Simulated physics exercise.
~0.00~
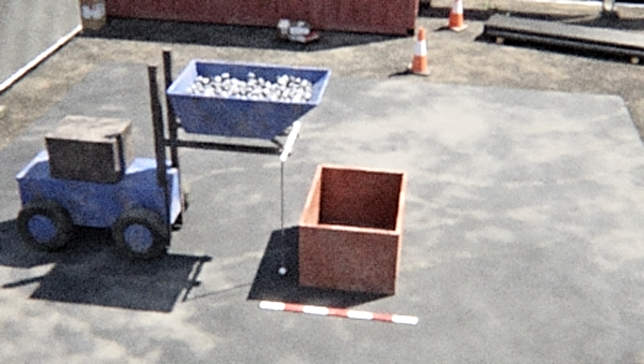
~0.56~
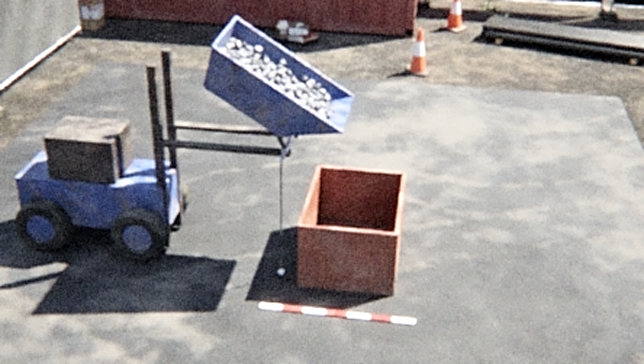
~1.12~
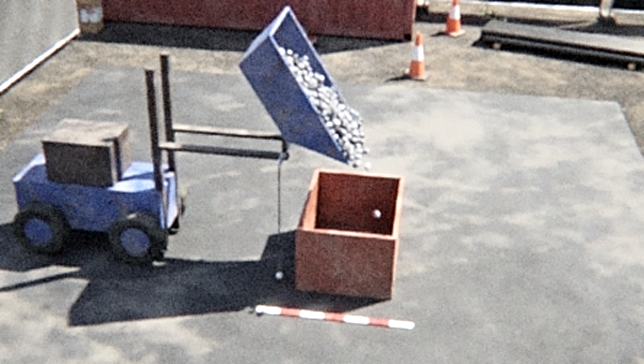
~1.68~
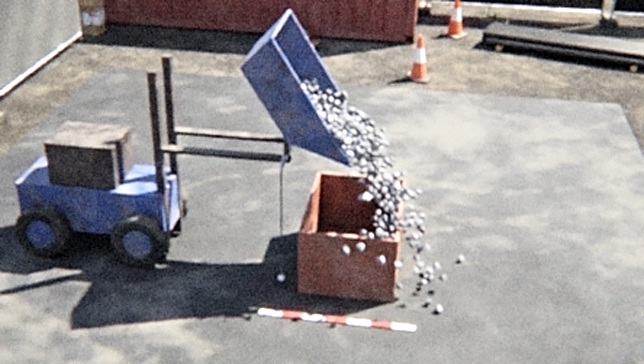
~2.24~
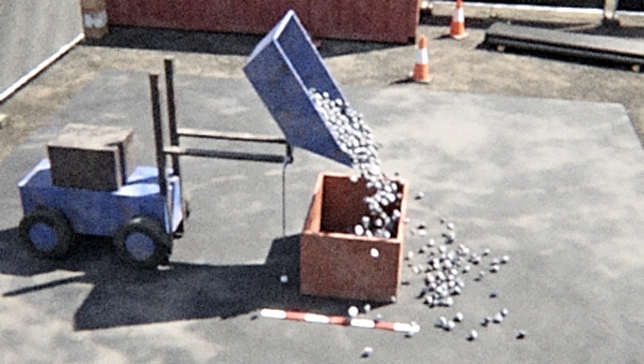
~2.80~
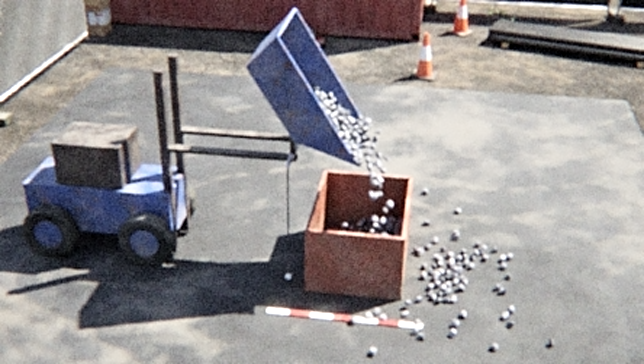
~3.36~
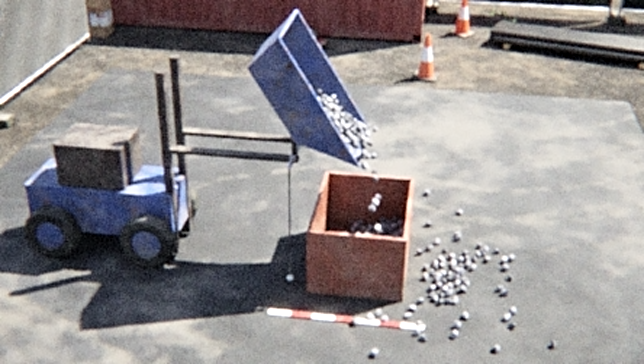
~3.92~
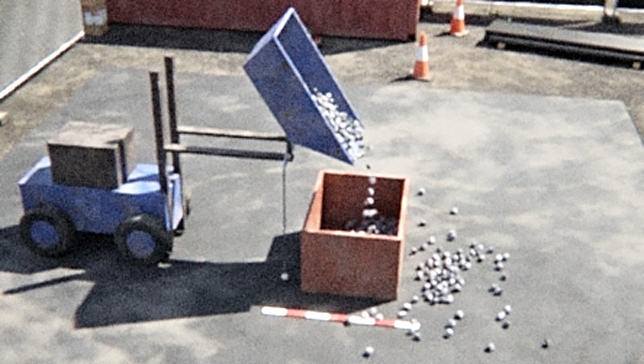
At first, a blue fork truck holds a blue skip full of pale stones up beside an open reddish-brown bin, with a red and white striped bar lying on the ground in front. The skip tips steeply down to the right, and its stones slide to the lower lip. They begin to drop, then pour in a thick stream into the bin, while some fly past its right side and scatter on the ground. The stream thins to a trickle as the skip stays tilted. Finally, many stones remain in the skip, many lie in the bin, and a smaller number lie strewn beyond it.
